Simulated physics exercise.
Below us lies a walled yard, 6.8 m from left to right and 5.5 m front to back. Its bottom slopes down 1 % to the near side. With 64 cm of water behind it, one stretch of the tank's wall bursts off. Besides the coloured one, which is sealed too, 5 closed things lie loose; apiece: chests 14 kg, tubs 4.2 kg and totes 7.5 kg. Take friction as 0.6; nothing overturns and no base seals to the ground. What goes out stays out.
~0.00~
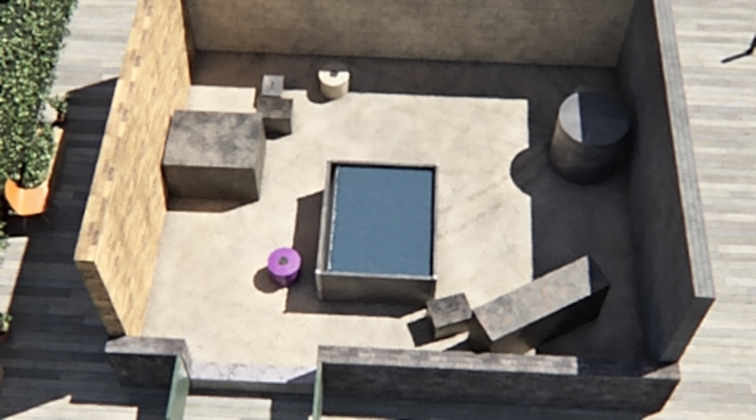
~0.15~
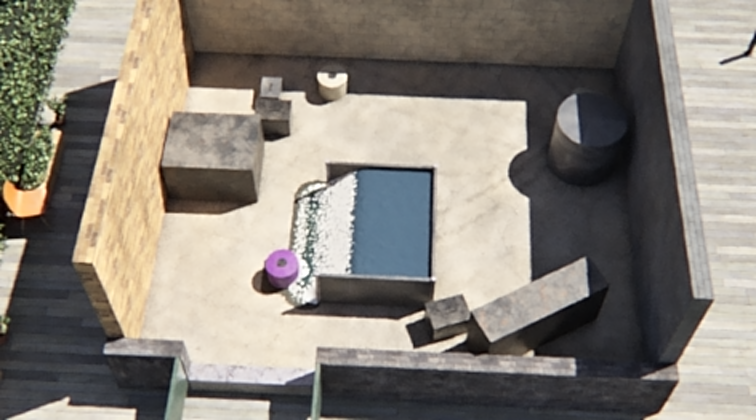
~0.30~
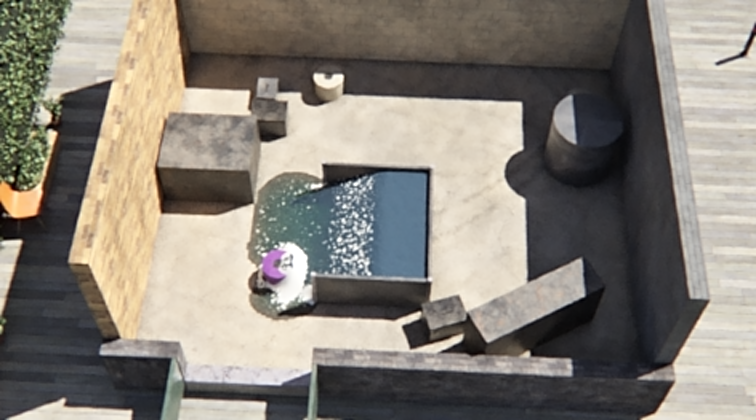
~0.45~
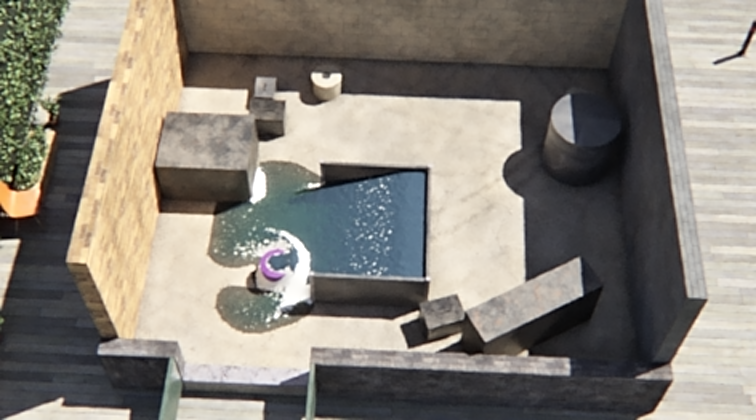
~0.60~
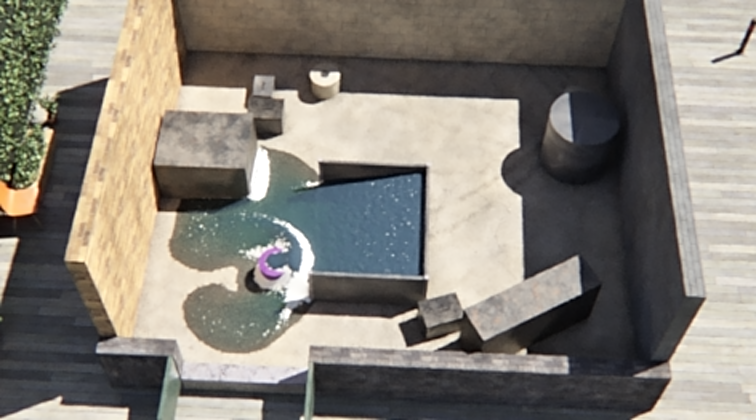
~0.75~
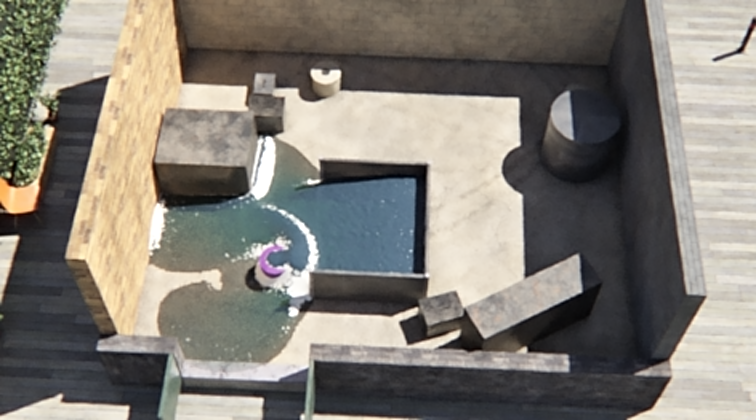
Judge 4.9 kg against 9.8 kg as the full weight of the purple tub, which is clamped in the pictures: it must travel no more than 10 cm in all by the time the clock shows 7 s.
I expect that neither load is enough.
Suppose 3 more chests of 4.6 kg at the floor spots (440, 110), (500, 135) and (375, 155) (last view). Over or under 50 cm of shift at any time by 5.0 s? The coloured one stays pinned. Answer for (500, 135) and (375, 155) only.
In turn: Less, under.
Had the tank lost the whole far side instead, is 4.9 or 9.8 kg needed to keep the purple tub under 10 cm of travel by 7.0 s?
In that case only the higher weight holds it.
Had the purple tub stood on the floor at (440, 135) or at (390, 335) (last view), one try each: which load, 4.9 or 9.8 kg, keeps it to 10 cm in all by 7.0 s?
In turn: The smaller is enough; neither holds.
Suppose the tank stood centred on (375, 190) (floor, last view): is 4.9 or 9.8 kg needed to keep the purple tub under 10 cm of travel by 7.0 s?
In that case neither load is enough.
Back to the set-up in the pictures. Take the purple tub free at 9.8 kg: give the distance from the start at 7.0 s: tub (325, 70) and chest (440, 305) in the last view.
In that order: 250 cm, 80 cm.
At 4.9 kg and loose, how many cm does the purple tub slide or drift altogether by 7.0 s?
Some 450 cm in all.
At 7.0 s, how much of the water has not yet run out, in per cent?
Some 70 per cent remains.
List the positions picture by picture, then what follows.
The purple tub at (284, 261), on the bottom; water covers 2.7 m2; 0 of 6 have shifted, in the first frame.
The purple tub at (282, 263), on the bottom; water covers 3.7 m2; 0 of 6 have shifted, in the second frame.
The purple tub at (278, 263), on the bottom; 4.8 m2 under water; 0 of 6 have shifted, in the third frame.
The purple tub at (276, 263) rests on the ground; water covers 6.0 m2; 0 of 6 have shifted, in the fourth frame.
The purple tub at (275, 261) rests on the ground; 7.4 m2 under water; 0 of 6 have shifted, in the fifth frame.
The purple tub at (276, 259) rests on the ground; 8.9 m2 under water; 0 of 6 have shifted, in the sixth frame.
After 1.4 s the purple tub would be 166 cm from its start with 4.9 kg and 167 cm from its start with 9.8 kg; 21 cm of water round it then.
After 3.1 s the purple tub would be gone out with 4.9 kg and gone out with 9.8 kg.
After 4.9 s the purple tub would be gone out with 4.9 kg and gone out with 9.8 kg.
After 7.0 s the purple tub would be gone out with 4.9 kg and gone out with 9.8 kg.
